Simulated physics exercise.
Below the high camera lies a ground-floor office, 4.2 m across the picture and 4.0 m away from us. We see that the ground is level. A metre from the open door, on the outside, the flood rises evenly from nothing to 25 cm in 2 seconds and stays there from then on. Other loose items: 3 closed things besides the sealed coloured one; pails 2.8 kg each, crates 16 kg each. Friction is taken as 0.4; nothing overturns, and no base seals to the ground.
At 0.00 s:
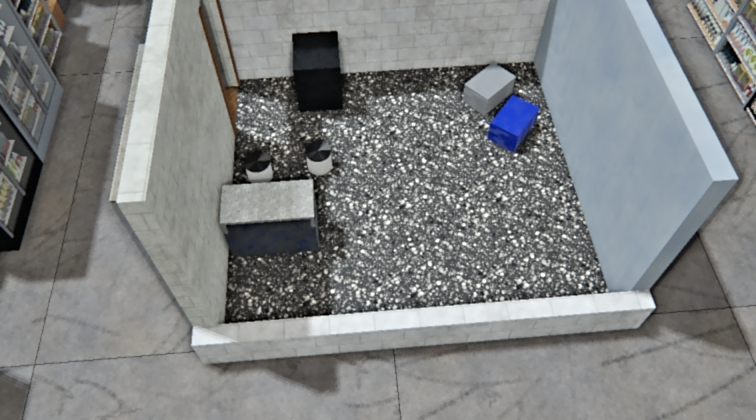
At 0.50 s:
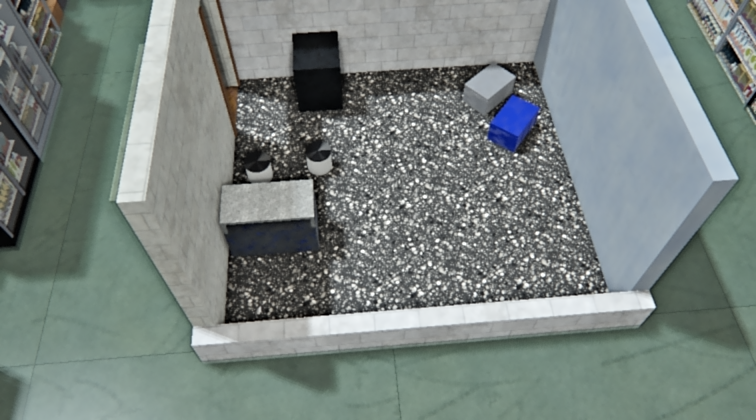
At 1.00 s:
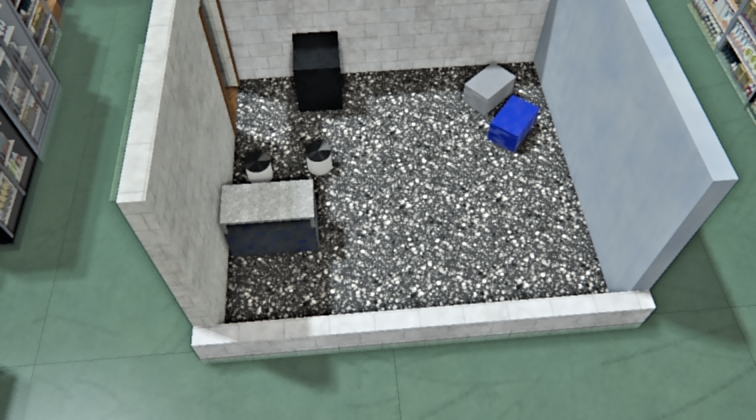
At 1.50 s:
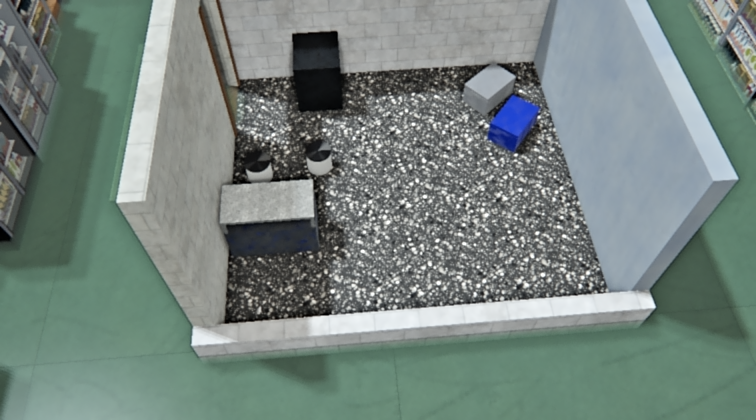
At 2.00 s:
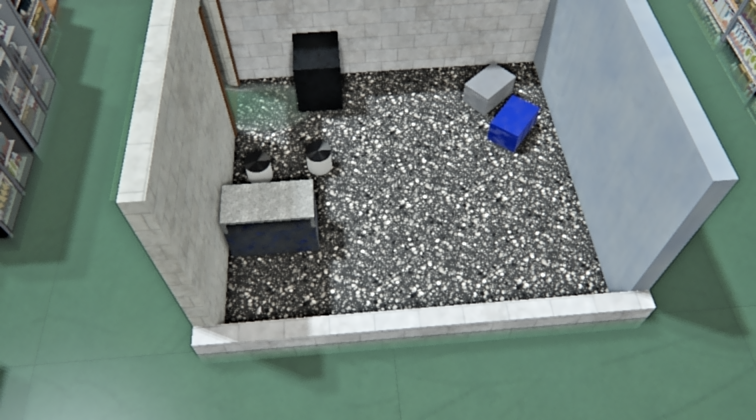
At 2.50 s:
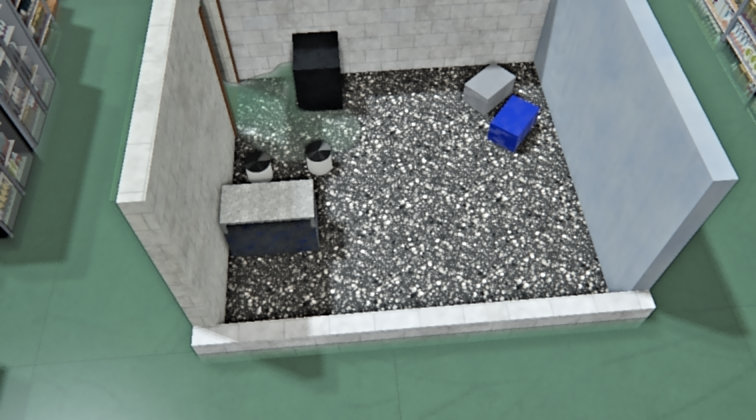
To begin with, a walled room with a speckled floor stands dry, holding a blue crate, a gray crate, two pails and dark furniture. Greenish water then covers the ground outside the walls, and later enters at the upper left, spreading around the pails while every object stays still.
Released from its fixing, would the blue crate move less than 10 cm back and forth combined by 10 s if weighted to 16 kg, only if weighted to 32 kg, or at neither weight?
The heavier weight is required.
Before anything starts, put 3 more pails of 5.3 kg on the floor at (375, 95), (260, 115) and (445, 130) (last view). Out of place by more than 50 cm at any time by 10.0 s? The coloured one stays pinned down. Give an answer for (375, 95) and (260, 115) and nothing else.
First one: Inside the limit; second one: Beyond the limit.
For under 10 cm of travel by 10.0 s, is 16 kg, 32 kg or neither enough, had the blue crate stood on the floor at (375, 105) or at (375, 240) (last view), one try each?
The light mass does it, then only the heavy mass does it.
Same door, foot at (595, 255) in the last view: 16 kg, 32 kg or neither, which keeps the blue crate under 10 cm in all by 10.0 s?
The answer is that the lesser mass suffices.
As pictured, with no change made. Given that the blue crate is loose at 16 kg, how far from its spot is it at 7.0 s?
0 cm.
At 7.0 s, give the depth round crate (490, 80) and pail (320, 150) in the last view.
I'd estimate 2 cm for the first and 4 cm for the second.
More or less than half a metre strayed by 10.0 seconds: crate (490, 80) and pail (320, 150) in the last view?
Respectively: Threshold not reached and threshold exceeded.
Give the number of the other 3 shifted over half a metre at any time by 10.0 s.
Total: 2.
After 3.5 s the blue crate would be 0 cm from its start with 16 kg and 0 cm from its start with 32 kg; 0 cm of water round it then.
After 4.5 s the blue crate would be 0 cm from its start with 16 kg and 0 cm from its start with 32 kg; 2 cm of water round it then.
After 7.0 s the blue crate would be 0 cm from its start with 16 kg and 0 cm from its start with 32 kg; 3 cm of water round it then.
After 10.0 s the blue crate would be 24 cm from its start with 16 kg and 0 cm from its start with 32 kg; 8 cm of water round it then.
